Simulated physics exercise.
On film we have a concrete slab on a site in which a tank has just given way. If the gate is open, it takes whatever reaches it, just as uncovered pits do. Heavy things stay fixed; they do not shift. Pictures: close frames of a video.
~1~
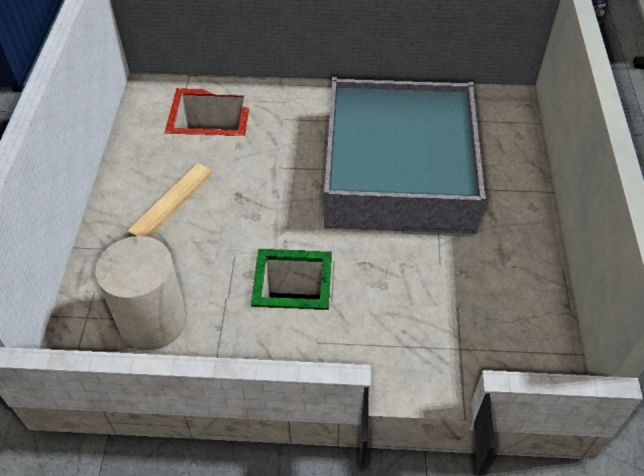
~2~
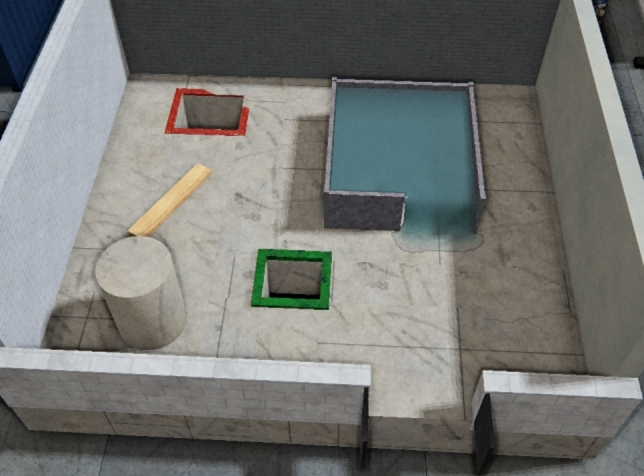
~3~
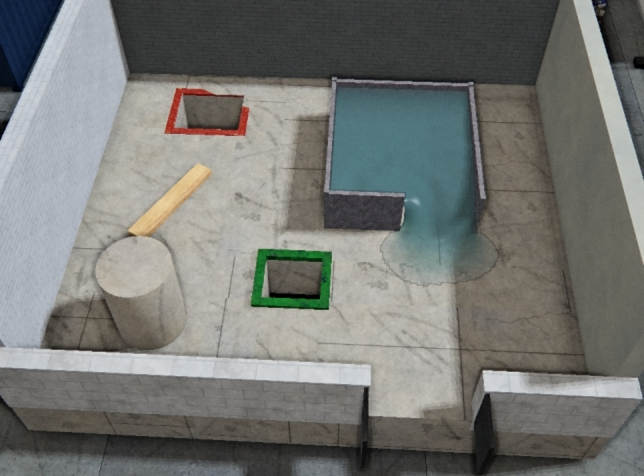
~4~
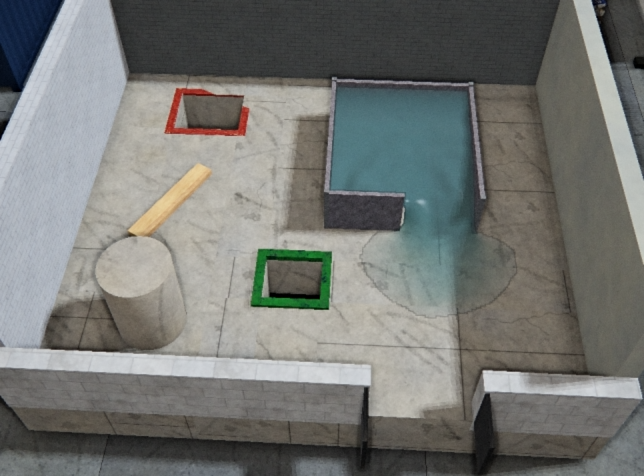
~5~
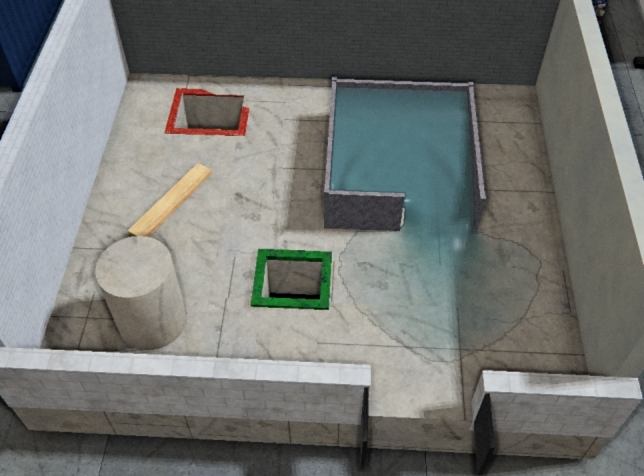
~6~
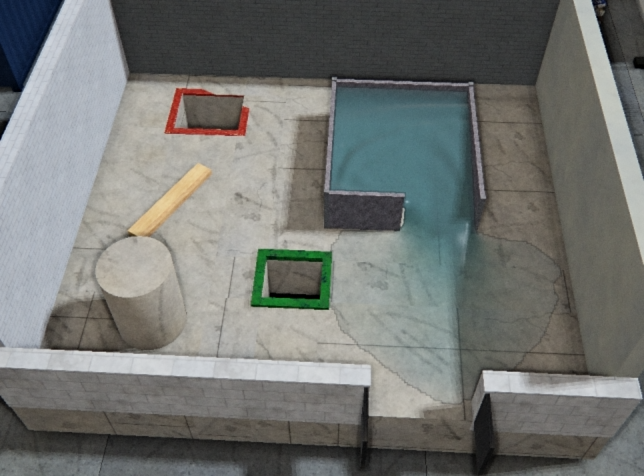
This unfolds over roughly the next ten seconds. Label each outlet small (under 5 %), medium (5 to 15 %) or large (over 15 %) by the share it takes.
Labels: Gate: Large, red pit: Small, green pit: Small.
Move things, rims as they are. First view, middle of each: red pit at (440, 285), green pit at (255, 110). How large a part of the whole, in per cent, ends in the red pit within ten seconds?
Red: 75 %.
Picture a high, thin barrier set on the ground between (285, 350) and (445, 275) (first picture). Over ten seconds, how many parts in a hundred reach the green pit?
Result, green pit: Some 20 percent of the total.
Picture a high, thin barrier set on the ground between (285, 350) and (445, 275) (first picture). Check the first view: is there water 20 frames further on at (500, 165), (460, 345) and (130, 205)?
Okay, the first comes out soaked, the next soaked, and the last left untouched.
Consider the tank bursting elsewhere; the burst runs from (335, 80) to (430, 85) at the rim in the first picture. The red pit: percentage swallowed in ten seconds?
Roughly 25 per cent goes to the red pit.
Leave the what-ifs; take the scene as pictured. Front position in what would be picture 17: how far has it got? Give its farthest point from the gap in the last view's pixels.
The front's farthest point is close to (151, 385).
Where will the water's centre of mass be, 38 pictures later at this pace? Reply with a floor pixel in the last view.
The centre of mass sits at about (389, 247).
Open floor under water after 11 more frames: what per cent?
I reckon 30 per cent or so.
A moment on, water covers 25 % of the floor; the gate 3 %, the red pit 0 %, the green pit 0 %.
Next, water covers 30 % of the floor; the gate 8 %, the red pit 0 %, the green pit 0 %.
Then, water covers 35 % of the floor; the gate 17 %, the red pit 0 %, the green pit 0 %.
Later, water covers 60 % of the floor; the gate 30 %, the red pit 0 %, the green pit 0 %.
In the end, water covers 90 % of the floor; the gate 39 %, the red pit 1 %, the green pit 0 %.
